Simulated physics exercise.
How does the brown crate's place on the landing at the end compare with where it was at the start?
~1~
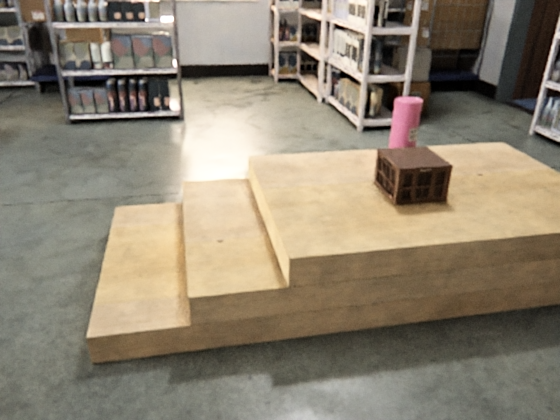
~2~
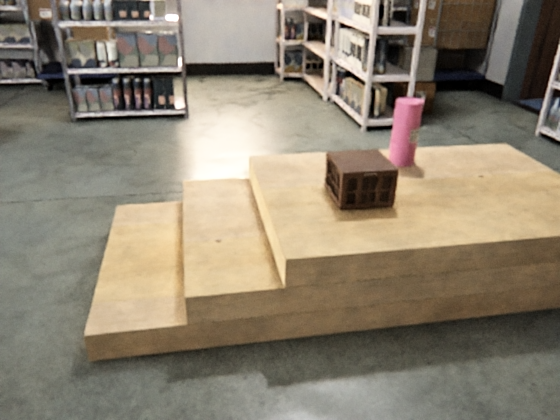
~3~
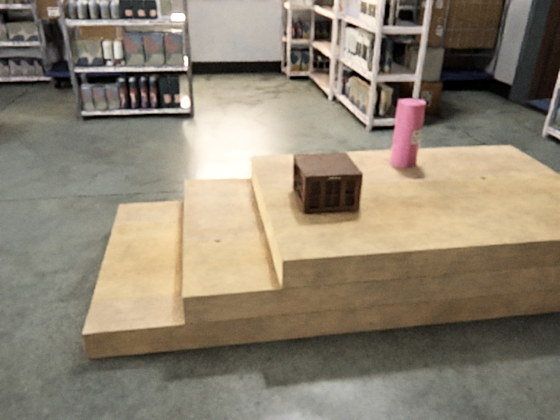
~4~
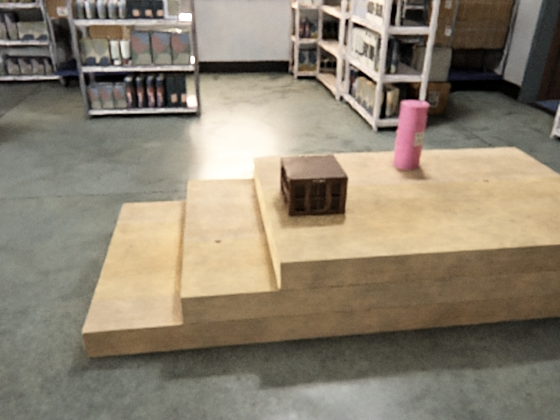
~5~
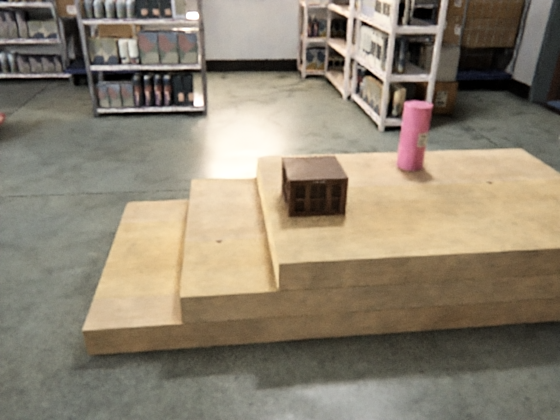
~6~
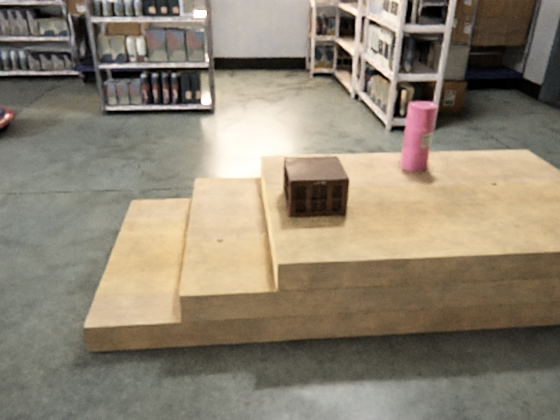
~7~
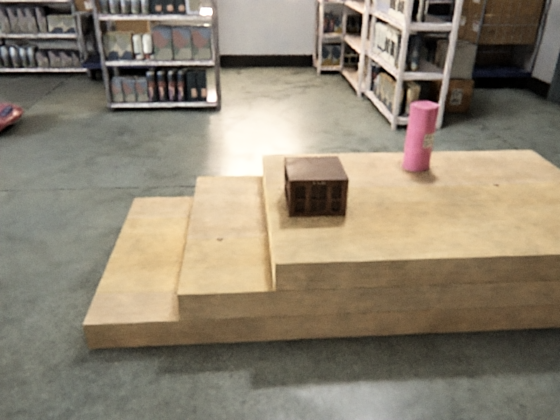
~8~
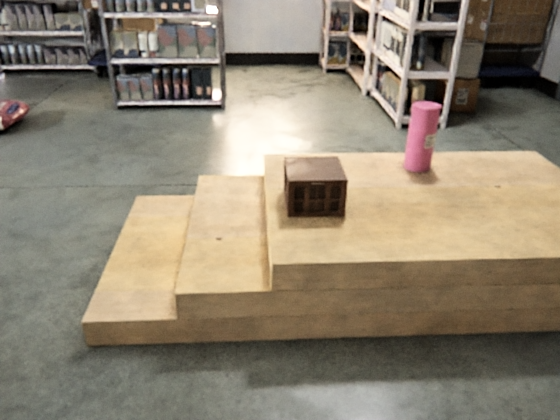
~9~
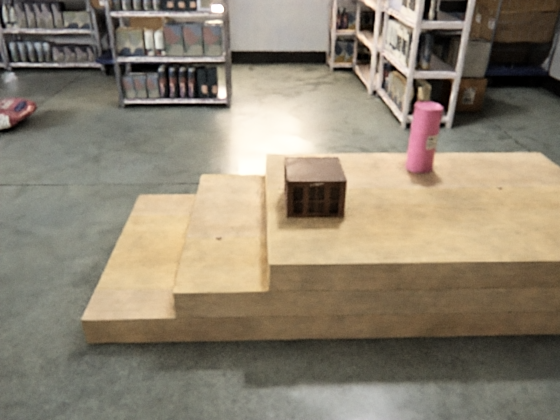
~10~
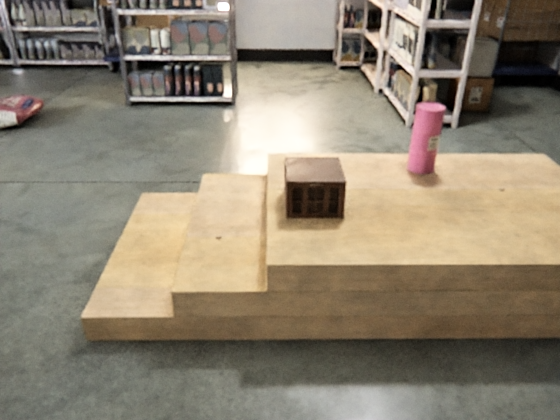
At the start the brown crate was close to the pink canister, but by the end it sat further left, near the edge where the steps begin.
